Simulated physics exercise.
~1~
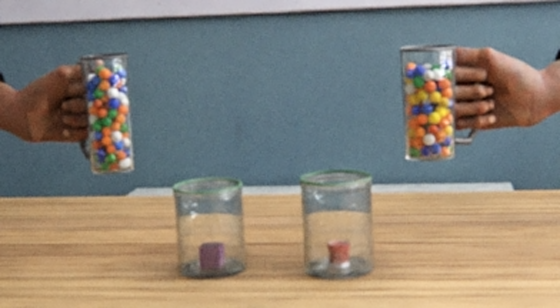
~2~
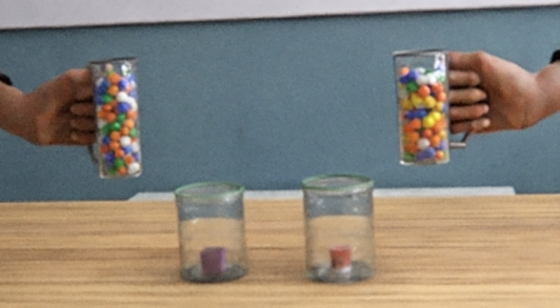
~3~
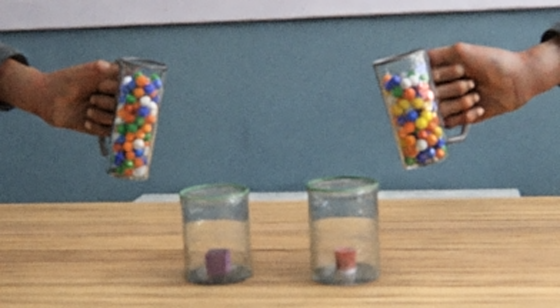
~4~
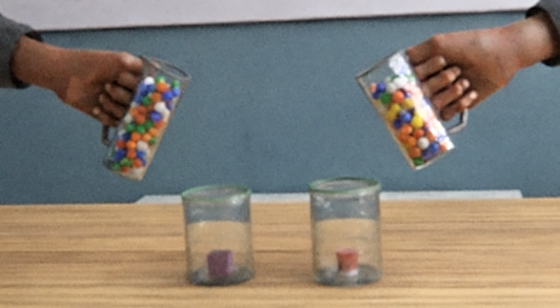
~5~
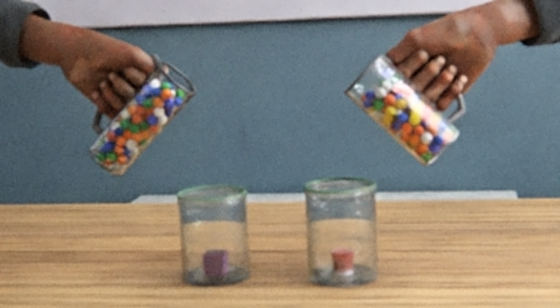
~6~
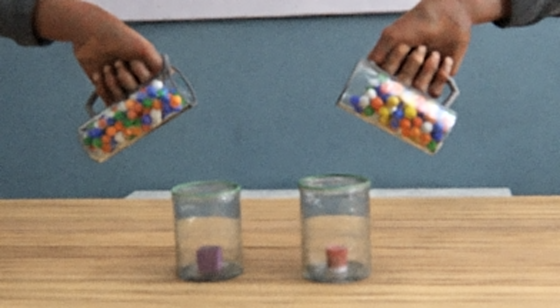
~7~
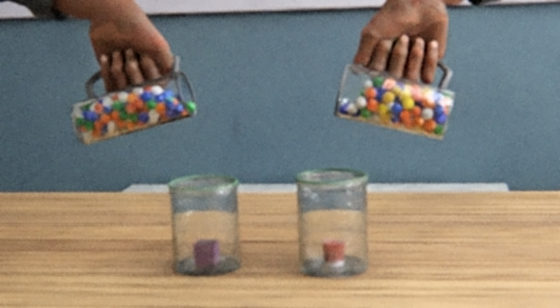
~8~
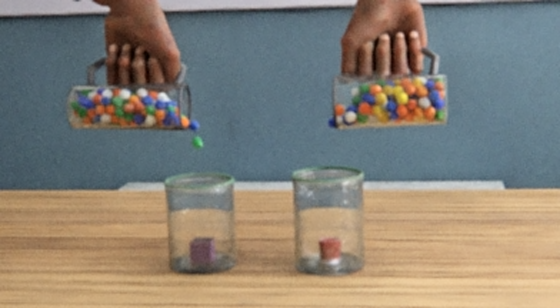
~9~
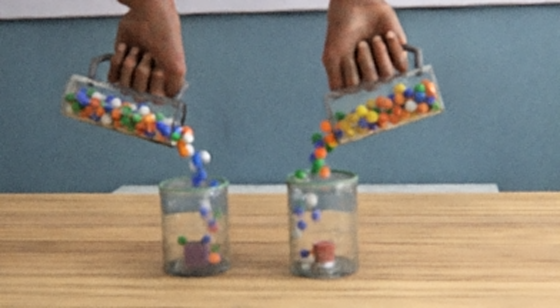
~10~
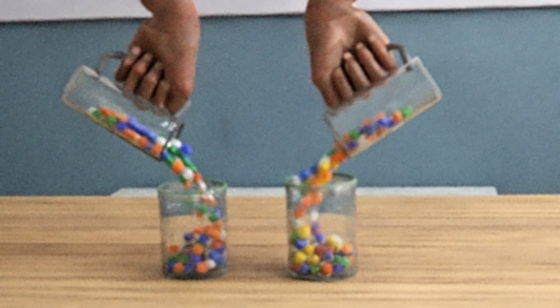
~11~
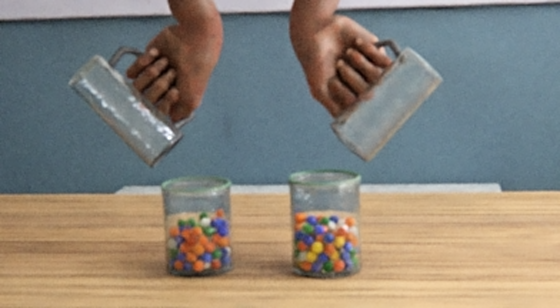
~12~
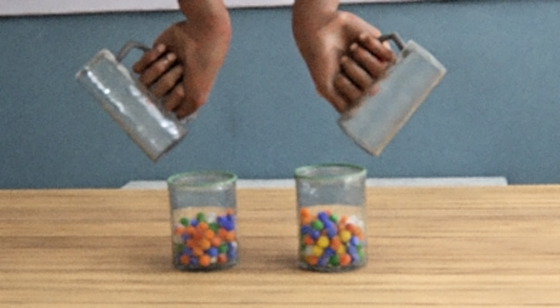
Two hands tip cups of colourful beads into two glass jars, covering the small blocks inside.
